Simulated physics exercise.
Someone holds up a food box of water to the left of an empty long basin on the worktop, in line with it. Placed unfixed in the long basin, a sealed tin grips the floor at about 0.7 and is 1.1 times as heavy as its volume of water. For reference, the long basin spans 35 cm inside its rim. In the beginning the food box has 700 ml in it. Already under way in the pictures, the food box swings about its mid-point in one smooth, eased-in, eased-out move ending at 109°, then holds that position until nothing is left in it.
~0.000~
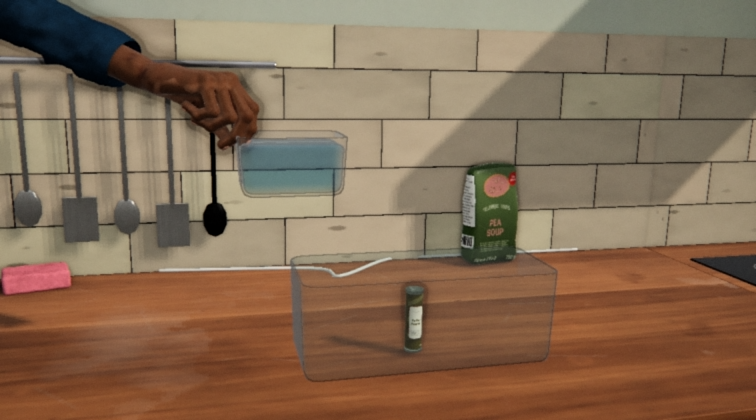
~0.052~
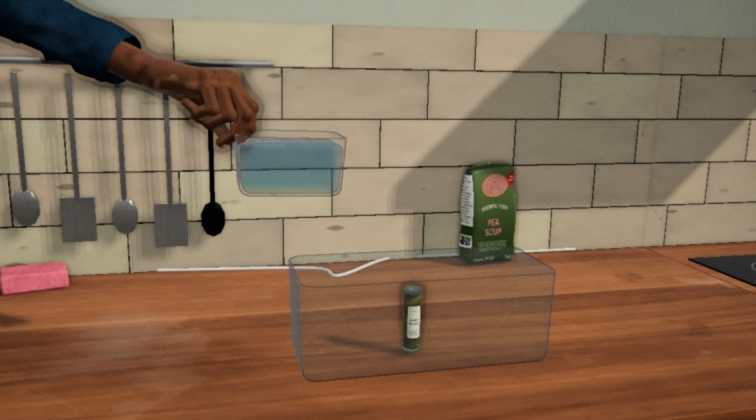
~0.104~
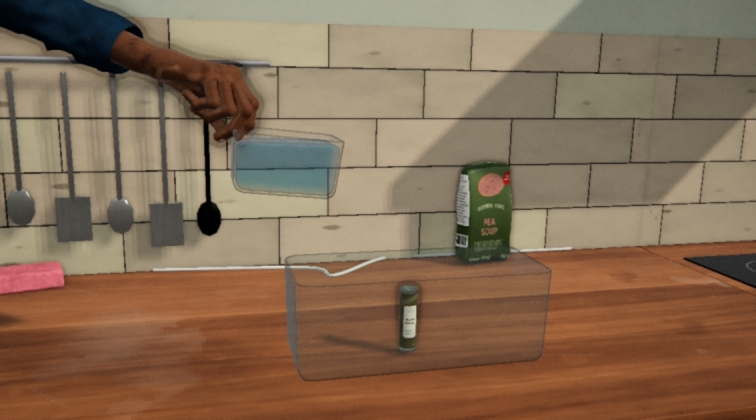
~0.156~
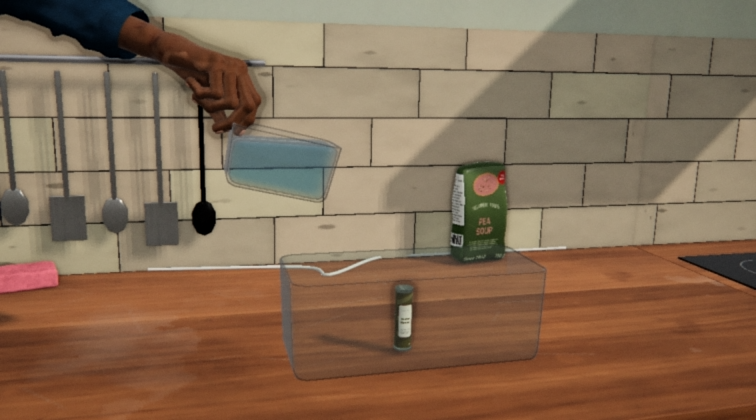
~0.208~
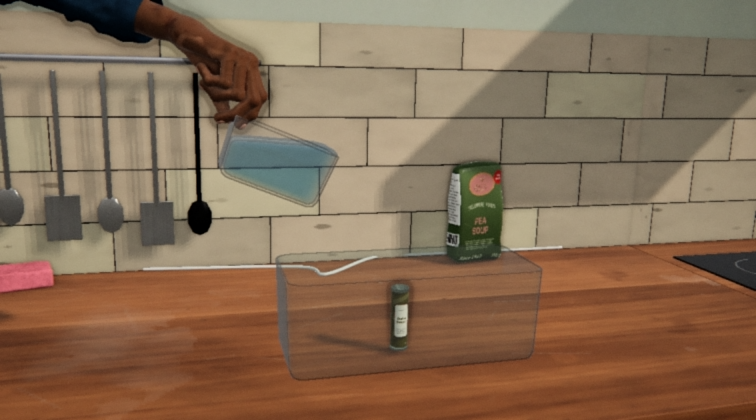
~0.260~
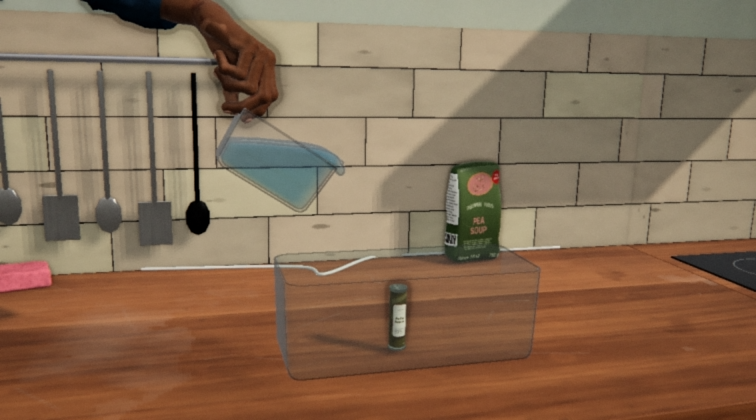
On a kitchen worktop, a hand held a clear box of blue water above and left of a long see-through basin, then tilted it steadily to the right until its lower corner pointed down.
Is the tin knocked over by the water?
I expect it to overbalance.
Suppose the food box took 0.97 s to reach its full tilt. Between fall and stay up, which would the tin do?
After the tilt, the tin has tipped over.
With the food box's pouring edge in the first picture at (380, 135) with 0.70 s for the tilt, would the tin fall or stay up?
Result: Tin upright.
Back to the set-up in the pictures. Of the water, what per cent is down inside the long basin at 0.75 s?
The share is close to 92 percent.
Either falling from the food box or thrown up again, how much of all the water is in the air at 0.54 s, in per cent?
Near 42 per cent at that moment.
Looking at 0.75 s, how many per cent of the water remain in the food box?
I reckon near 3 per cent still sits there.
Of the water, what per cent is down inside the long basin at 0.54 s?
Around 40 percent.
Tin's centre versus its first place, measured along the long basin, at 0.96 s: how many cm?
I'd put it at around 8 centimetres.
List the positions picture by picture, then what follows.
The first picture shows tilt 0°; pouring edge (342, 136); surface from (239, 144) to (339, 143); the long basin's rim runs from (296, 273) to (537, 260); the tin's top is at (415, 292).
The second picture shows tilt 1°; pouring edge (340, 137); surface from (237, 143) to (337, 143).
The third picture shows tilt 6°; pouring edge (338, 140); surface from (234, 141) to (335, 144).
The fourth picture shows tilt 13°; pouring edge (335, 146); surface from (231, 140) to (333, 145).
The fifth picture shows tilt 22°; pouring edge (332, 155); surface from (228, 141) to (333, 151); 1 per cent is over the edge.
The sixth picture shows tilt 33°; pouring edge (330, 165); surface from (224, 141) to (328, 156); 7 per cent is over the edge.
After 0.54 s the tilt is 96° and 19 per cent is still to pour; the tin stands where it began.
After 0.75 s the tilt is 109° and 3 per cent is still to pour; the tin leans 19°.
After 0.96 s the tilt is 109° and 0 per cent is still to pour; the tin lies on its side.
After 1.20 s the tilt is 109° and 0 per cent is still to pour; the tin lies on its side.
In the end the tin lies on its side.
